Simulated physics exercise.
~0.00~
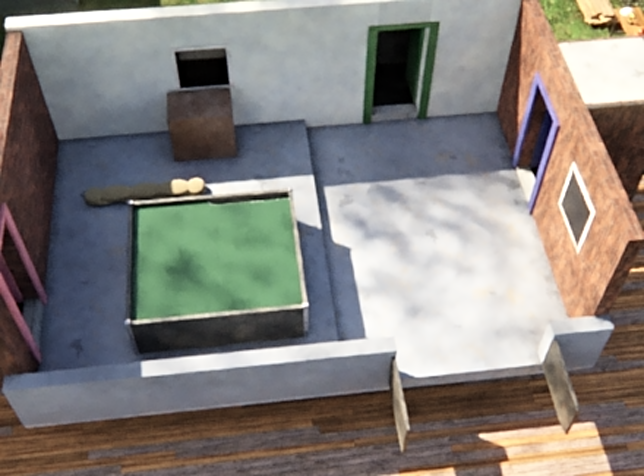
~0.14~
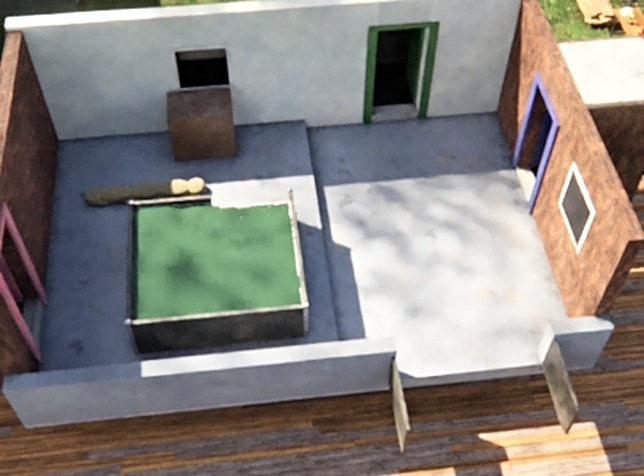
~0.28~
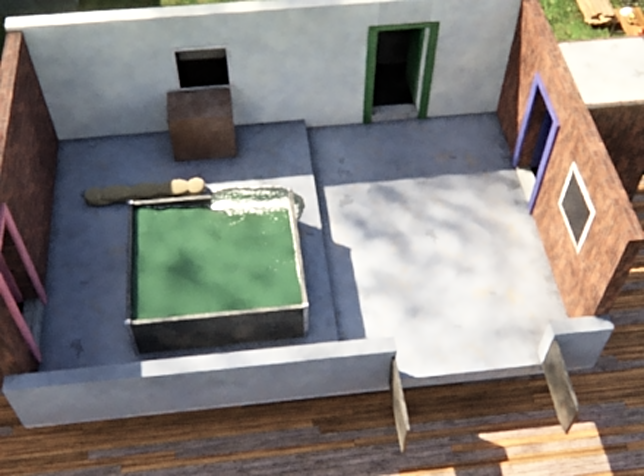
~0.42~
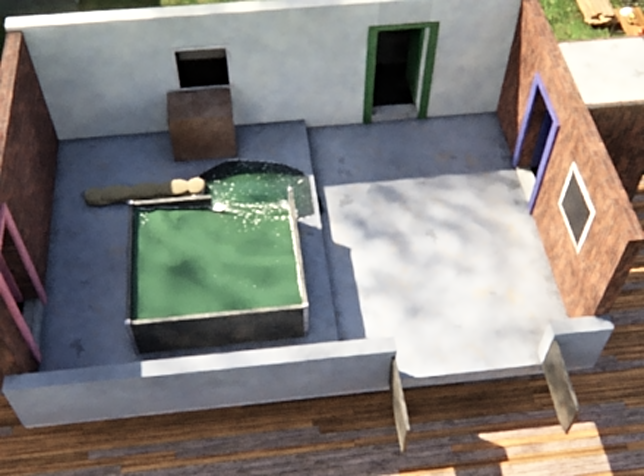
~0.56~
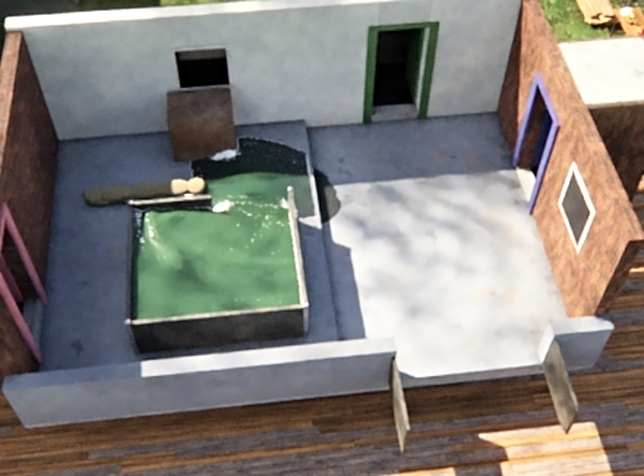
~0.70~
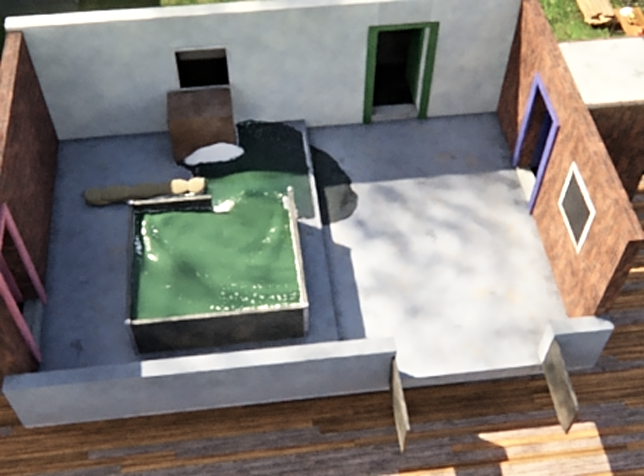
Green water pours through a gap in the far side of an open tank in a walled court, spreading over the grey floor around a brown block and to the right across the step, while ripples cross the tank's surface.
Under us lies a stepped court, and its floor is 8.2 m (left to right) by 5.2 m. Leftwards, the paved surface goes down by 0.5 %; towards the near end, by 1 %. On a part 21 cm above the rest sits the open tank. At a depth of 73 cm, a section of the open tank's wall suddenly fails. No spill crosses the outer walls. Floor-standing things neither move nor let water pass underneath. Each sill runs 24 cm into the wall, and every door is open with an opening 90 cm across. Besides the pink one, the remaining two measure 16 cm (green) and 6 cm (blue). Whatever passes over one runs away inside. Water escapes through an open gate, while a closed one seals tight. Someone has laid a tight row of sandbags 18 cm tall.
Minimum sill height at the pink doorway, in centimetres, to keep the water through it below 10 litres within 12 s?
8.5 cm.
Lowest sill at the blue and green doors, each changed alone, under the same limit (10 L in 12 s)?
Roughly 17 cm for the blue door and roughly 13.5 cm for the green door.
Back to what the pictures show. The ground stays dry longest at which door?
It's the pink door.
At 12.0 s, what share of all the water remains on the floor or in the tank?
Roughly 72 per cent of the water.
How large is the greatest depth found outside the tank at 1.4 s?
Up to some 46 centimetres, I'd say.
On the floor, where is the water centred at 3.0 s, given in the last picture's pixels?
(260, 217), roughly.
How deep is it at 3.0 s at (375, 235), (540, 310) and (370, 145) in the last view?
Some 0, 0 and 18 cm.
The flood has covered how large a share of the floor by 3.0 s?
The wet part is about 40 per cent.
After 1.4 s water covers 25 % of the floor, deepest (46 cm) near (267, 128); it has not reached the pink door.
After 3.0 s water covers 40 % of the floor, deepest (40 cm) near (494, 117); it has not reached the pink door.
After 12.0 s water covers 95 % of the floor, deepest (12 cm) near (36, 396); 10 cm at the pink door, 0 litres in over its 22 cm sill.
At the pink door as built, the water arrived by 3.3 s and peaked near 12 cm at 10.4 s.
Run again over the same 12 s with other heights there, 17 litres in over 7.5 cm, 3 litres over 10 cm. The limit of 10 litres is kept from about 8.5 cm up.
